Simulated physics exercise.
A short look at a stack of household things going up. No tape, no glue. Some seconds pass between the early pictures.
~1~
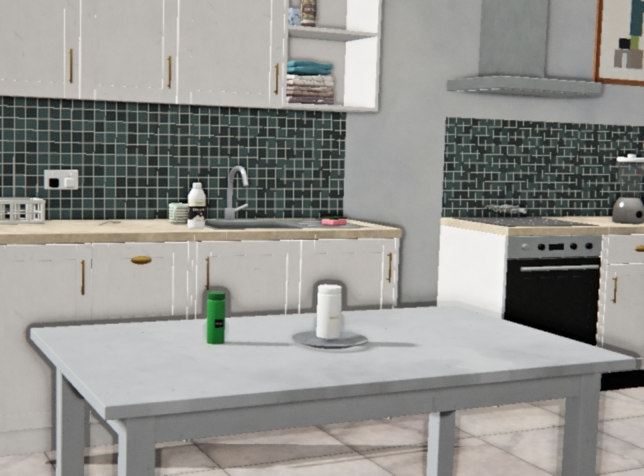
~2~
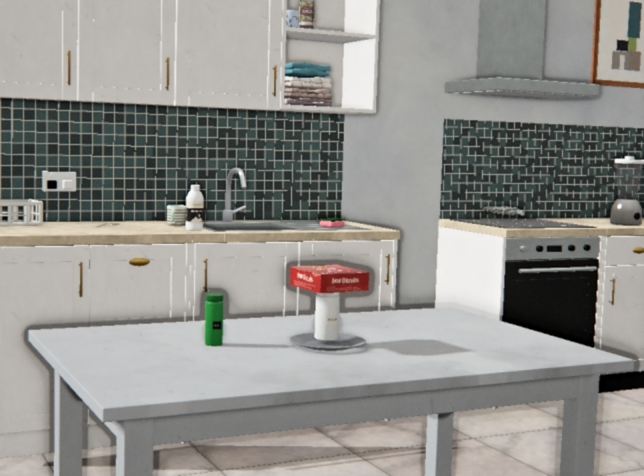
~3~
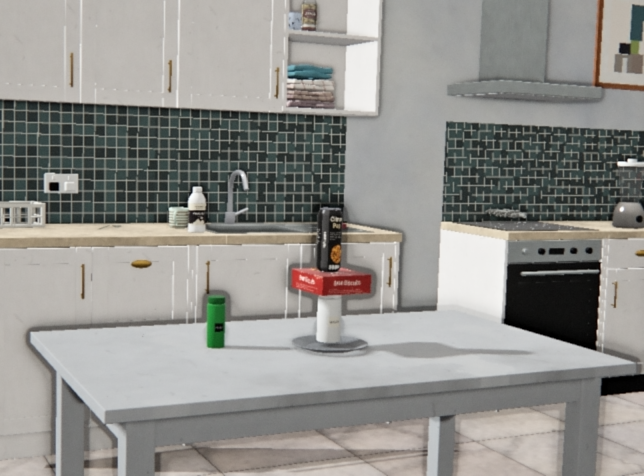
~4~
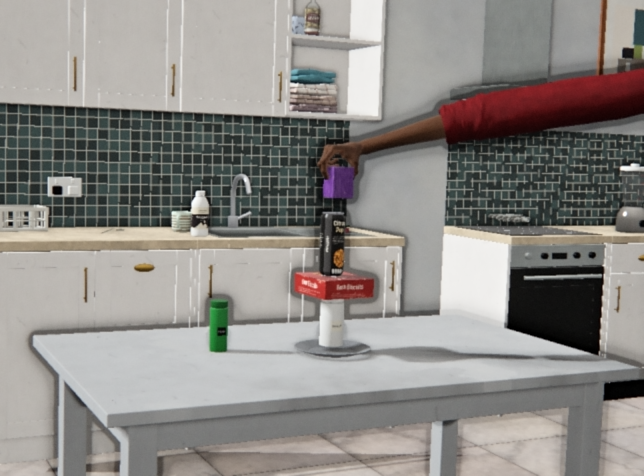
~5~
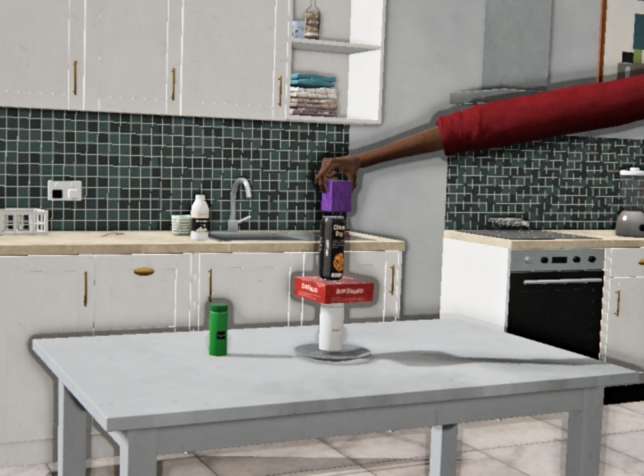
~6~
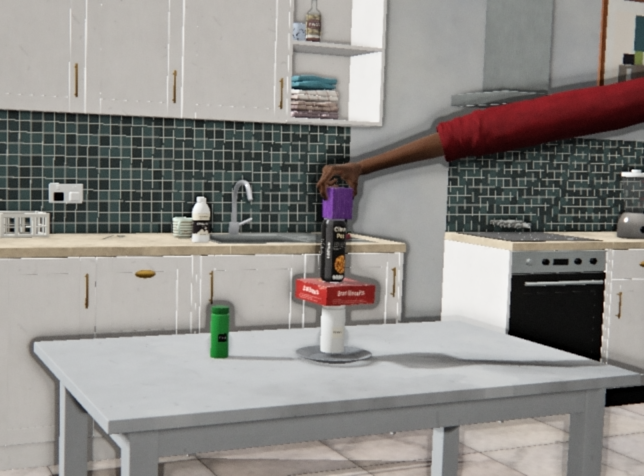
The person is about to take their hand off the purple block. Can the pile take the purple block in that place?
In the end the pile keeps its balance.
Then, 0.20 s after the last picture, nothing has stirred.
Then, 0.40 s after the last picture, purple block resting near (338, 204).
At rest, all 6 in place. Seen from the same camera at the end, purple block near (338, 204). The pile stays up.
